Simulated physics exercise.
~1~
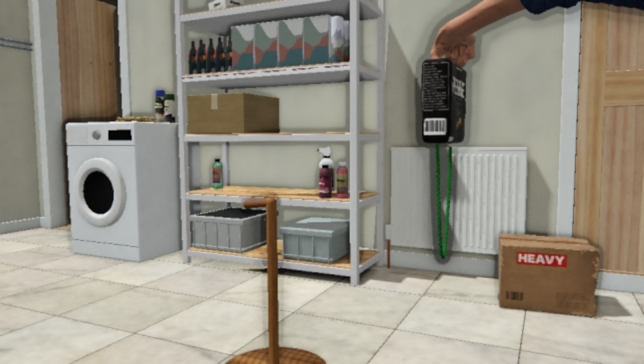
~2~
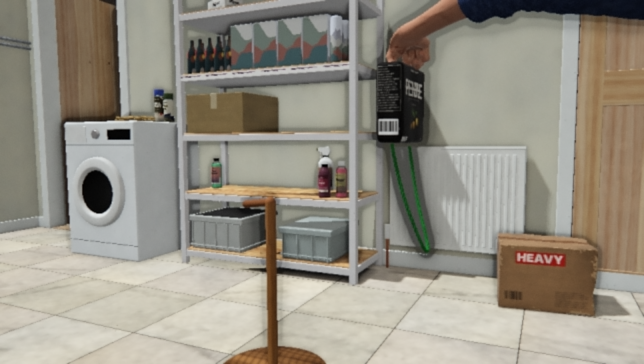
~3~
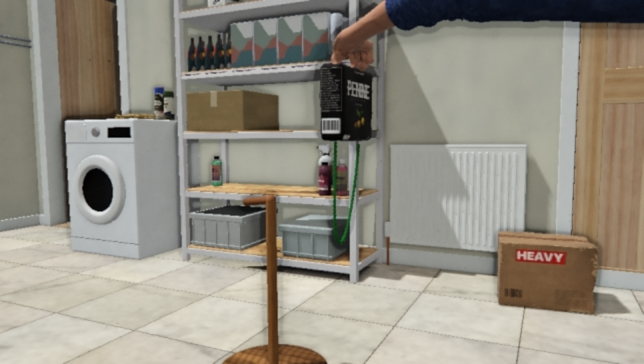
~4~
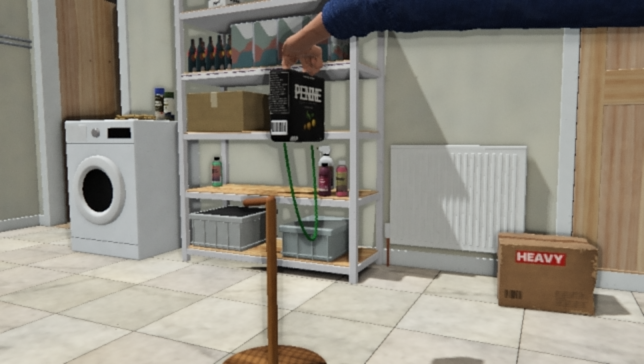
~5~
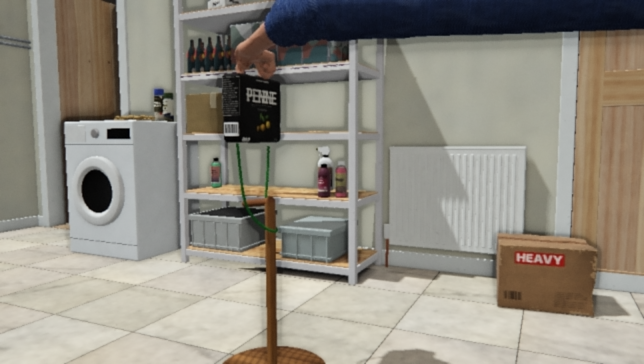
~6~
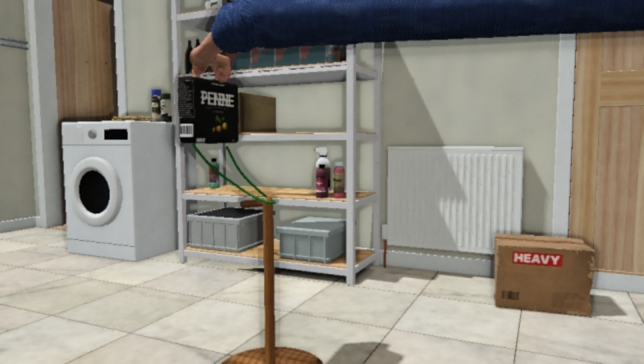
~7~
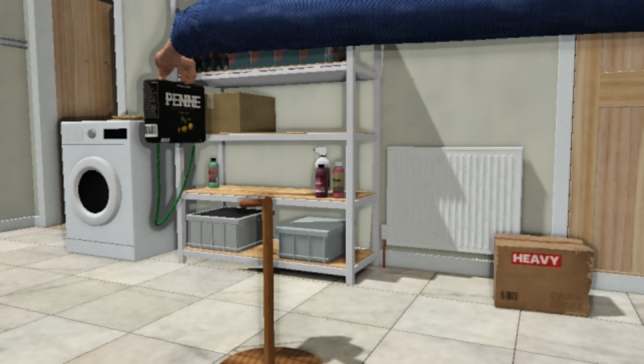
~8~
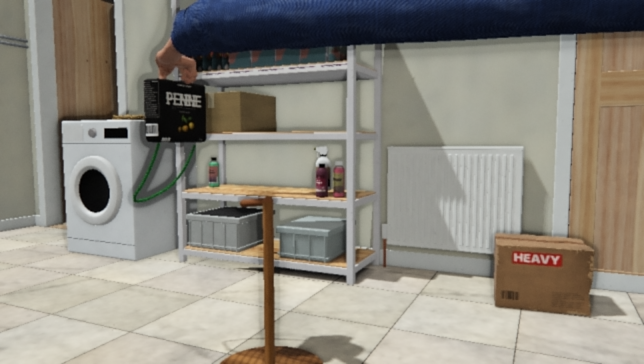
In a utility room, a hand carries a black penne box trailing a green loop leftward past a wooden post, clearing it.
